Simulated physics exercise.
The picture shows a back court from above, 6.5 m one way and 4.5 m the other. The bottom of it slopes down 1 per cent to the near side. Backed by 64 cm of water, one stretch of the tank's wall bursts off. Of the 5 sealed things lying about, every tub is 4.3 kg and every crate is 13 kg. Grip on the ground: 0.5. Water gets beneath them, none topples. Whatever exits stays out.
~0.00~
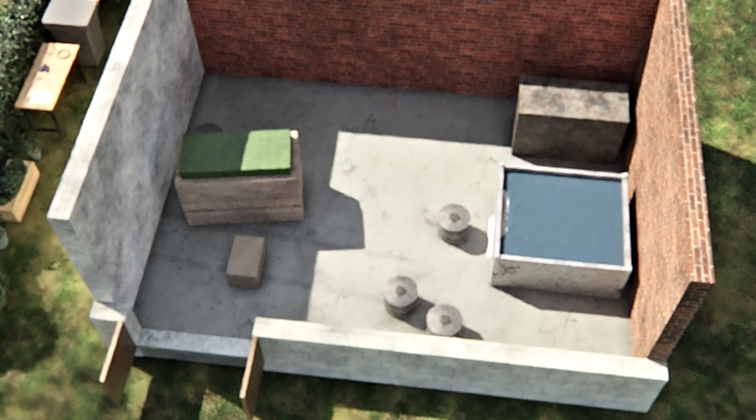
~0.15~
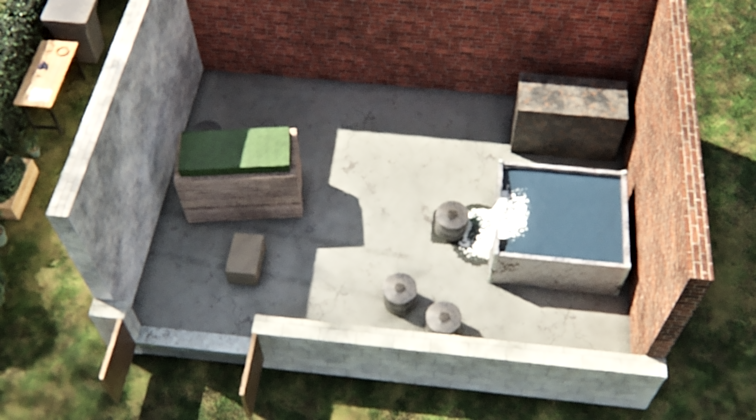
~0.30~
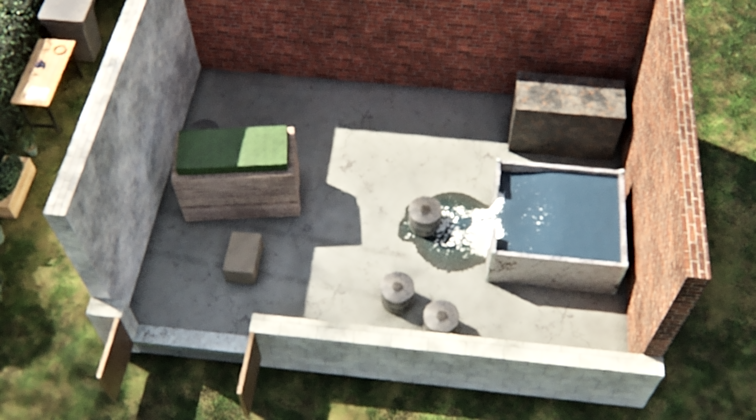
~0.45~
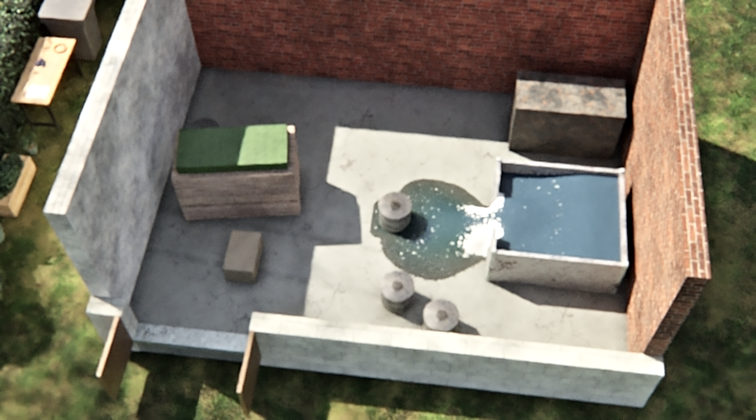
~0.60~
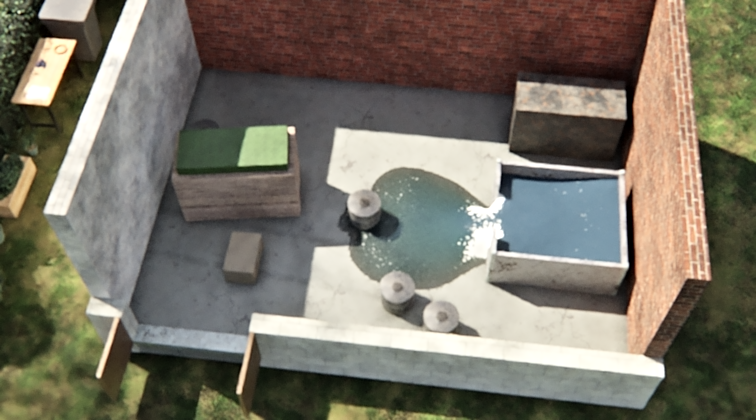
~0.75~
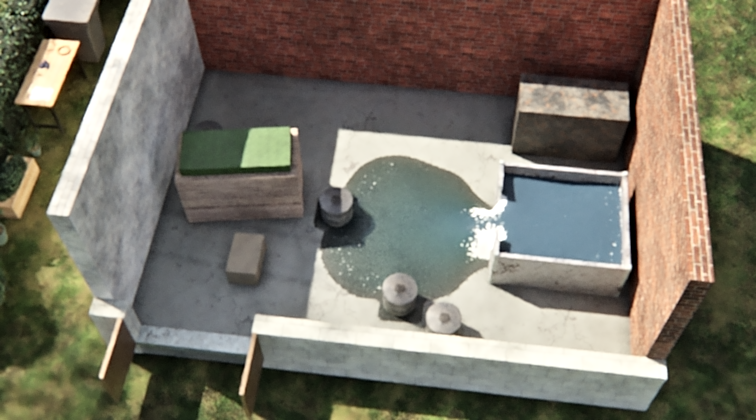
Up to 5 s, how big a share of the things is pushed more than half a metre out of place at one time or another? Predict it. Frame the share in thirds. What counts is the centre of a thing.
It is two thirds or beyond.
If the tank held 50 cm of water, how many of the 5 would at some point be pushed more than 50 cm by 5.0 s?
3.
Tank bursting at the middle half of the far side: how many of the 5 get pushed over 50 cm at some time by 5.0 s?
Then the count would be 1.
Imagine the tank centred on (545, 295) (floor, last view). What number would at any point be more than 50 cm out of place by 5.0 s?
The answer would then be 3.
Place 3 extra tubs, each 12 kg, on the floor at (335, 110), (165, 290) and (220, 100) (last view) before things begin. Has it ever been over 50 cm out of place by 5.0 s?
Note, in sequence: Under threshold; over threshold; over threshold.
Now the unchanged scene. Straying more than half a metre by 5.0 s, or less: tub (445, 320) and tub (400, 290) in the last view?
First one stays inside it, second one exceeds it.
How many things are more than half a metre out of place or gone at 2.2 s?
3.
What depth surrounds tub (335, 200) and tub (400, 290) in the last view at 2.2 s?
I'd put it at 10 cm and 6 cm respectively.
After 1.1 s 1 of 5 are over 50 cm from their spots; 1 afloat.
After 2.2 s 3 of 5 are over 50 cm from their spots; 2 afloat.
After 3.5 s 3 of 5 are over 50 cm from their spots; 3 afloat.
After 5.0 s 4 of 5 are over 50 cm from their spots, and 4 have been at some point; 4 afloat.
